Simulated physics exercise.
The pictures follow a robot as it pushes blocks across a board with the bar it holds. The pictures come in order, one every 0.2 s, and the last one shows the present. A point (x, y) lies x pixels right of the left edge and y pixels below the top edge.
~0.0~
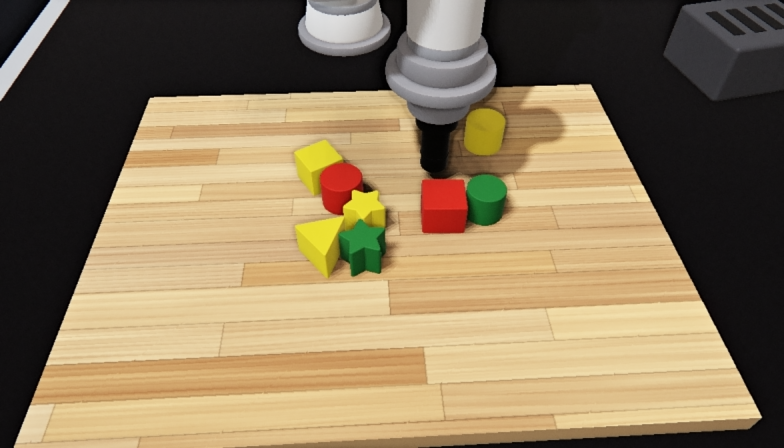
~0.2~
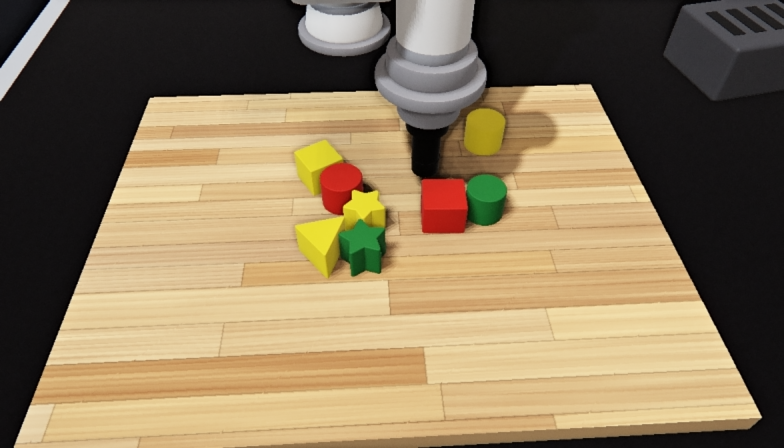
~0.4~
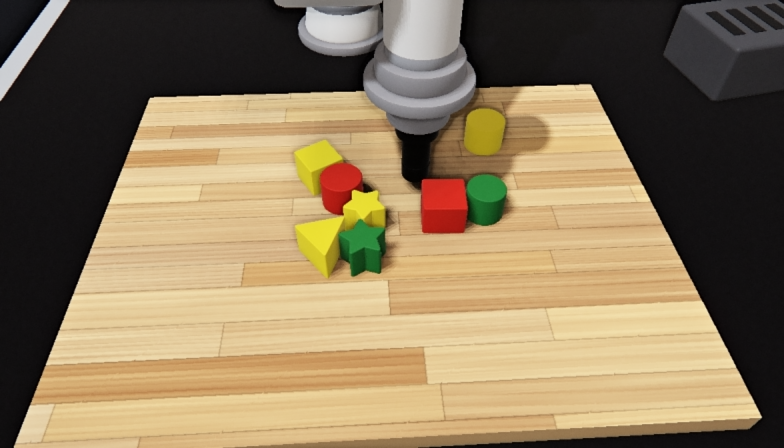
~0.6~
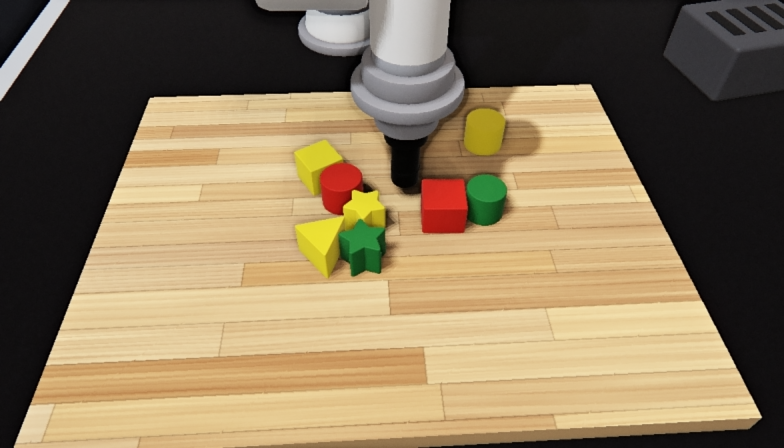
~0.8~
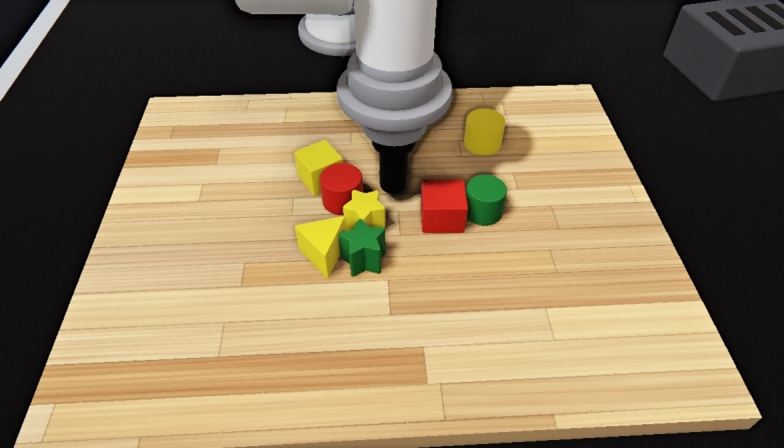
On a wooden board, a robot arm moves slightly left between colored blocks that stay still.
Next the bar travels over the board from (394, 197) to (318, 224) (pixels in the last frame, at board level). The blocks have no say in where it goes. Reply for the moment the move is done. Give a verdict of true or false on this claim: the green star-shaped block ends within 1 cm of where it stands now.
The statement is true.
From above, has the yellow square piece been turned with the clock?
That would be a yes.
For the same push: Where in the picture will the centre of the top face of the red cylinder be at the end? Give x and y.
Most likely (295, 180).
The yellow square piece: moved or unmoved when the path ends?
It is moved from its place.
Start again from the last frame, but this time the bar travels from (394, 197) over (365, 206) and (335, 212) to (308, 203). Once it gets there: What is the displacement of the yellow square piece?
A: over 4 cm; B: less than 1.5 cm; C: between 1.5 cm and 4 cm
(C)
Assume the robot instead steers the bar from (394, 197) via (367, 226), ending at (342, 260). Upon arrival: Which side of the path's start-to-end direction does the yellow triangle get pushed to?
Facing from start to end, it shifts right.
The first path, step by step. Halfway along, bar at (354, 199); yellow square piece at (313, 152), turned 15° clockwise; red cylinder at (320, 178); yellow star-shaped block at (361, 207), turned 20° anticlockwise.
At the end, bar at (316, 212); yellow square piece at (311, 151), turned 25° clockwise; yellow triangle at (320, 234), turned 15° clockwise; red cylinder at (295, 180); green star-shaped block not moved; yellow star-shaped block at (358, 209), turned 40° anticlockwise.
